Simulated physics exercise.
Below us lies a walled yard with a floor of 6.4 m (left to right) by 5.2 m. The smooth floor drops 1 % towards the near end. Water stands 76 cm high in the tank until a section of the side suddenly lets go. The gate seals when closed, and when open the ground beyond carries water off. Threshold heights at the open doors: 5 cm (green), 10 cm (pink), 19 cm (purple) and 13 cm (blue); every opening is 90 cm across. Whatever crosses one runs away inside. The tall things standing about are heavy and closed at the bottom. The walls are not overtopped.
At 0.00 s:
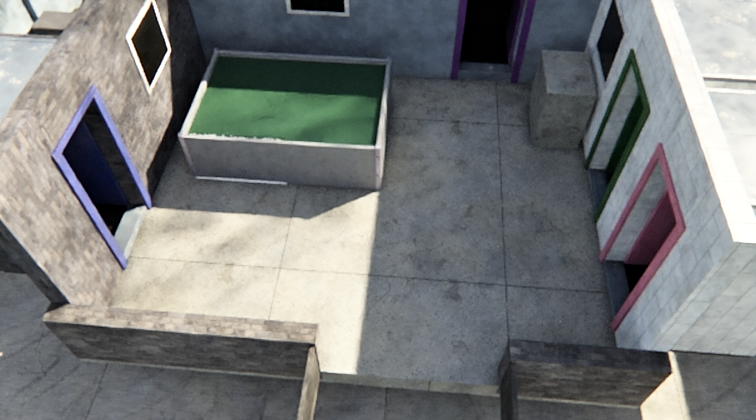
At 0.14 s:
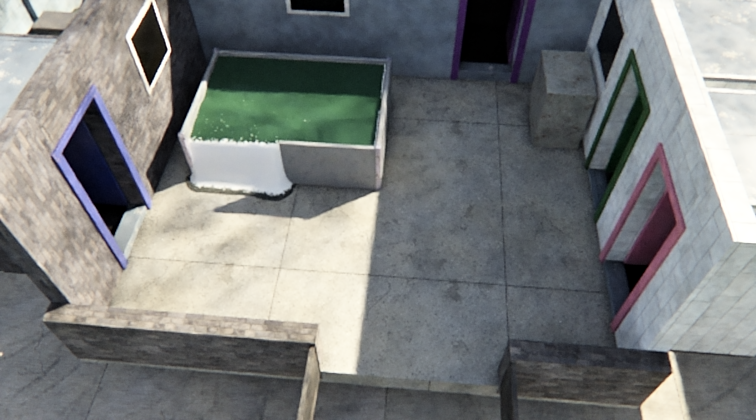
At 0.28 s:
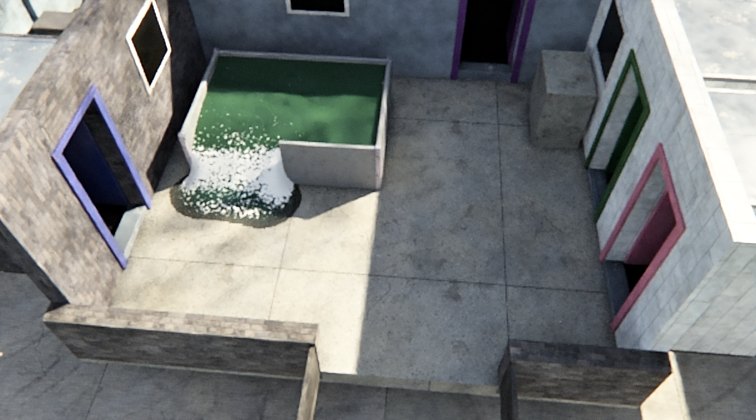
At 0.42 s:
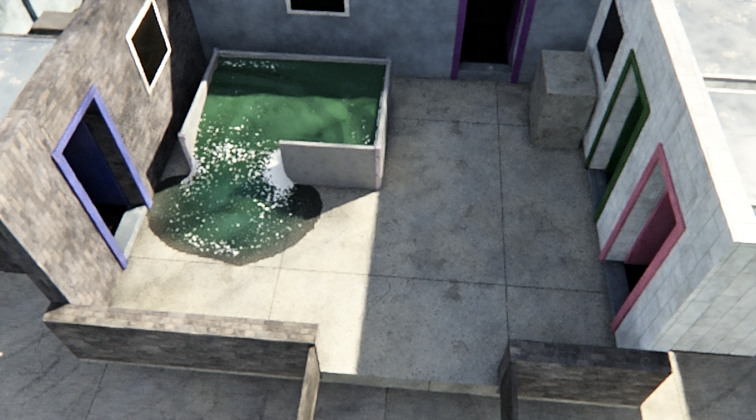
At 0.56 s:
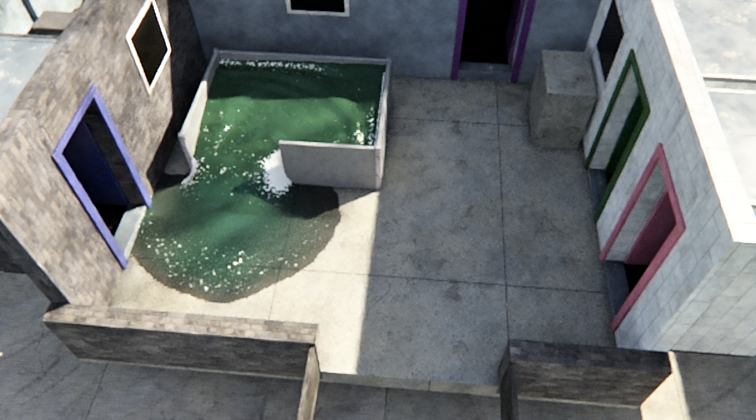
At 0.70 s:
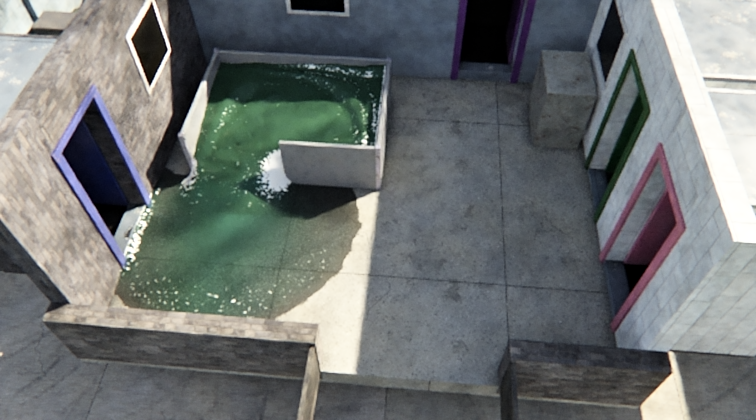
Green water pours through a gap in the tank's front and spreads across the yard floor.
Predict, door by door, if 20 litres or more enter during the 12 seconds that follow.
Door by door: At the green door it exceeds the limit; at the pink door it exceeds the limit; at the purple door it does not reach the limit; at the blue door it exceeds the limit.
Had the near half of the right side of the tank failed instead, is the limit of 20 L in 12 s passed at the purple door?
Against that limit: Purple below.
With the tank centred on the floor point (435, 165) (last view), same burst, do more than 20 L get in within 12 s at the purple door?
Then: Purple not over.
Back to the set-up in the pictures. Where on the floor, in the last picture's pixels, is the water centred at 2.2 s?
At about (259, 195).
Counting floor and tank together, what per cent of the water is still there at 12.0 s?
About 66 per cent.
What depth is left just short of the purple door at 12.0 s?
Some 8.5 cm.
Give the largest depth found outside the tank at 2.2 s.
About 53 cm.
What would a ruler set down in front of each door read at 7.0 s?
In cm: Green 13, pink 15, purple 6, blue 17.
After 1.4 s water covers 30 % of the floor and is deepest (68 cm) near (98, 333); green door not reached, pink door not reached, purple door not reached, blue door 29 cm at the sill, 11 L in.
After 2.2 s water covers 35 % of the floor and is deepest (53 cm) near (104, 320); green door not reached, pink door not reached, purple door not reached, blue door 25 cm at the sill, 77 L in.
After 3.5 s water covers 65 % of the floor and is deepest (34 cm) near (98, 333); green door not reached, pink door 18 cm at the sill, 0 L in, purple door not reached, blue door 28 cm at the sill, 189 L in.
After 7.0 s water covers 95 % of the floor and is deepest (18 cm) near (98, 333); green door 13 cm at the sill, 72 L in, pink door 15 cm at the sill, 130 L in, purple door 6 cm at the sill, 0 L in, blue door 17 cm at the sill, 308 L in.
After 12.0 s water covers 95 % of the floor and is deepest (12 cm) near (179, 136); green door 9 cm at the sill, 169 L in, pink door 10 cm at the sill, 163 L in, purple door 9 cm at the sill, 0 L in, blue door 8 cm at the sill, 314 L in.
